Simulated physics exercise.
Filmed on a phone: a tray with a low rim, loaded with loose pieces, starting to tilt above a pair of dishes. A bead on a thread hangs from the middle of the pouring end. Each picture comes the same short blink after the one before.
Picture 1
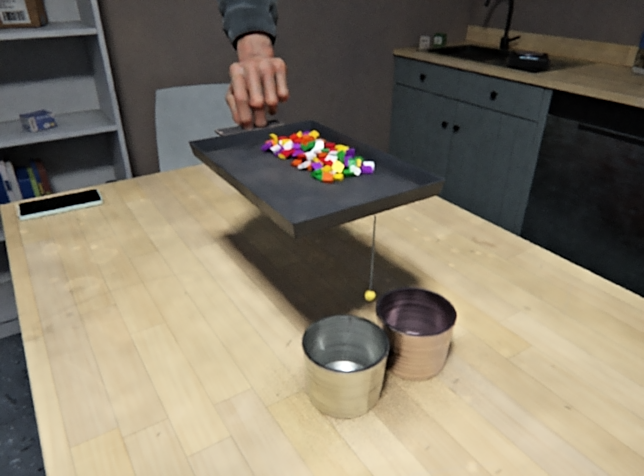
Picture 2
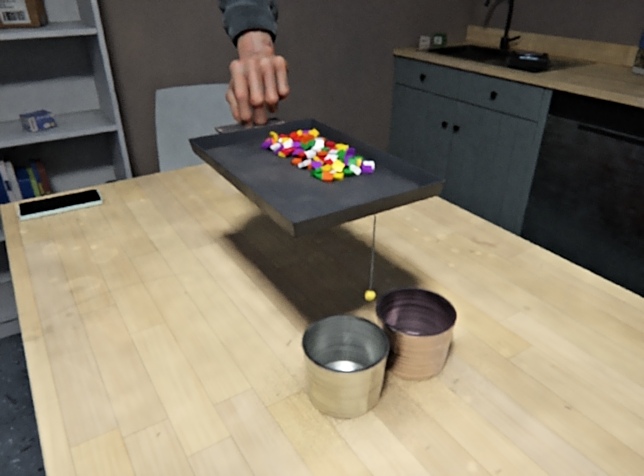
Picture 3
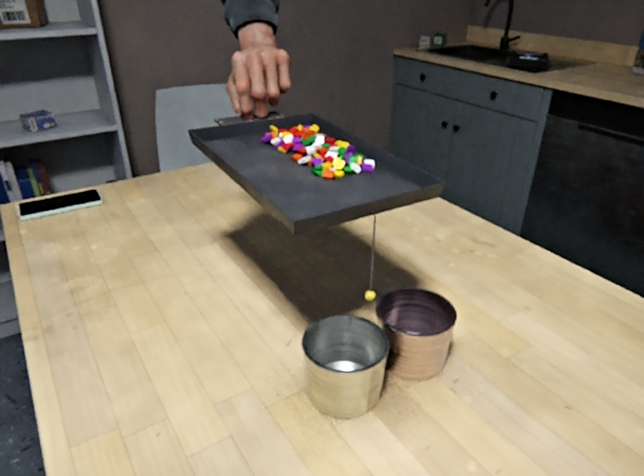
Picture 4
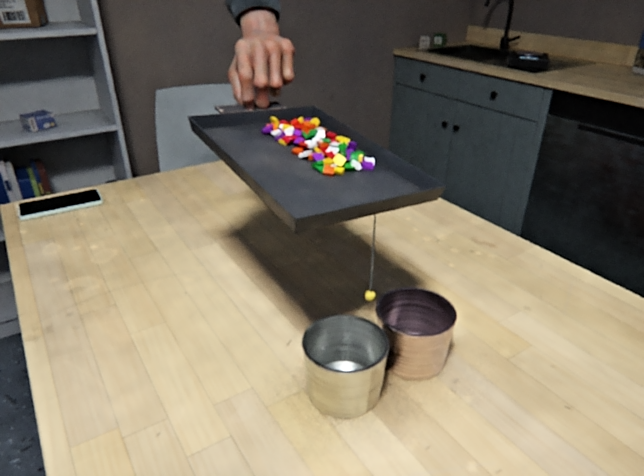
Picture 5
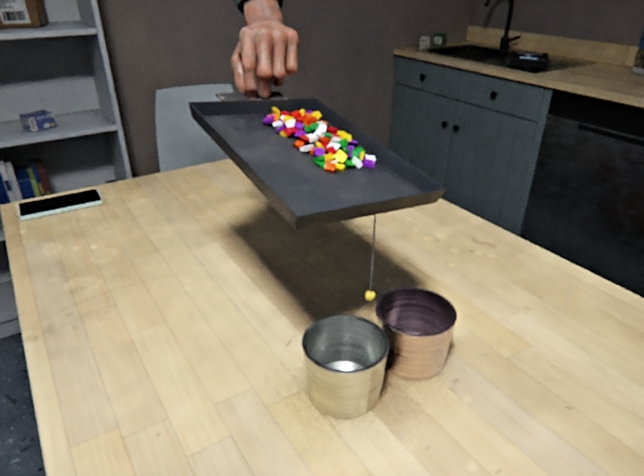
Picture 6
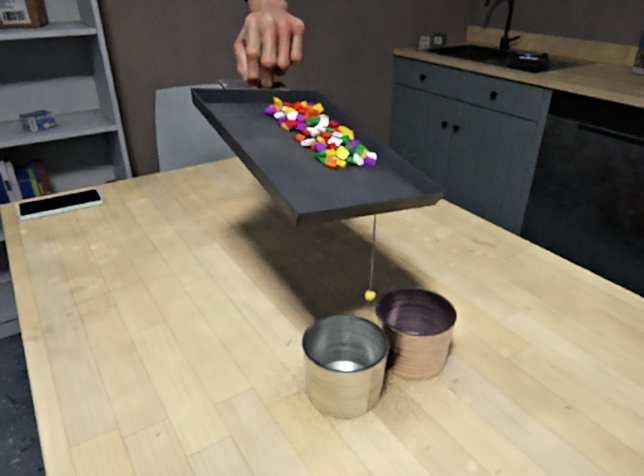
A hand raised the far end of a dark tray of colourful little pieces, gradually tilting it above two round metal dishes on a wooden table, while a yellow bead hung almost still on its thread.
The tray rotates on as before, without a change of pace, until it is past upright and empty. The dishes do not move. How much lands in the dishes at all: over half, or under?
Caught overall: Only the smaller part.
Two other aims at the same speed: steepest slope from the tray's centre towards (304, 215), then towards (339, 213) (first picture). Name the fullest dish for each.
In turn: The left-hand dish; the left dish.
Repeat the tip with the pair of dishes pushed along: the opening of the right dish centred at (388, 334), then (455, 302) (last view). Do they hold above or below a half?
At the first place not half, at the second the smaller part.
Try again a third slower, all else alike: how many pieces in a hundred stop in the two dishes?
Near 20 %.
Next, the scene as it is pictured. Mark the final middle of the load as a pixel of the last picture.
Close to (426, 328).
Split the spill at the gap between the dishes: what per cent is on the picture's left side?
About 10 per cent.
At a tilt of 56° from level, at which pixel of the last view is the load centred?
Near (396, 160).
Soon after the last picture, tray tipped steeply; nearly all on the tray; a stray few in the air.
A little later, tray tipped right over; about two thirds on the tray; a stray few in the right dish; about a quarter outside both; a small part in the air.
Later still, tray tipped past a quarter turn; about a quarter in the right dish; most outside both.
At rest, tray tipped past a quarter turn; none in the left dish; about a quarter in the right dish; most outside both.
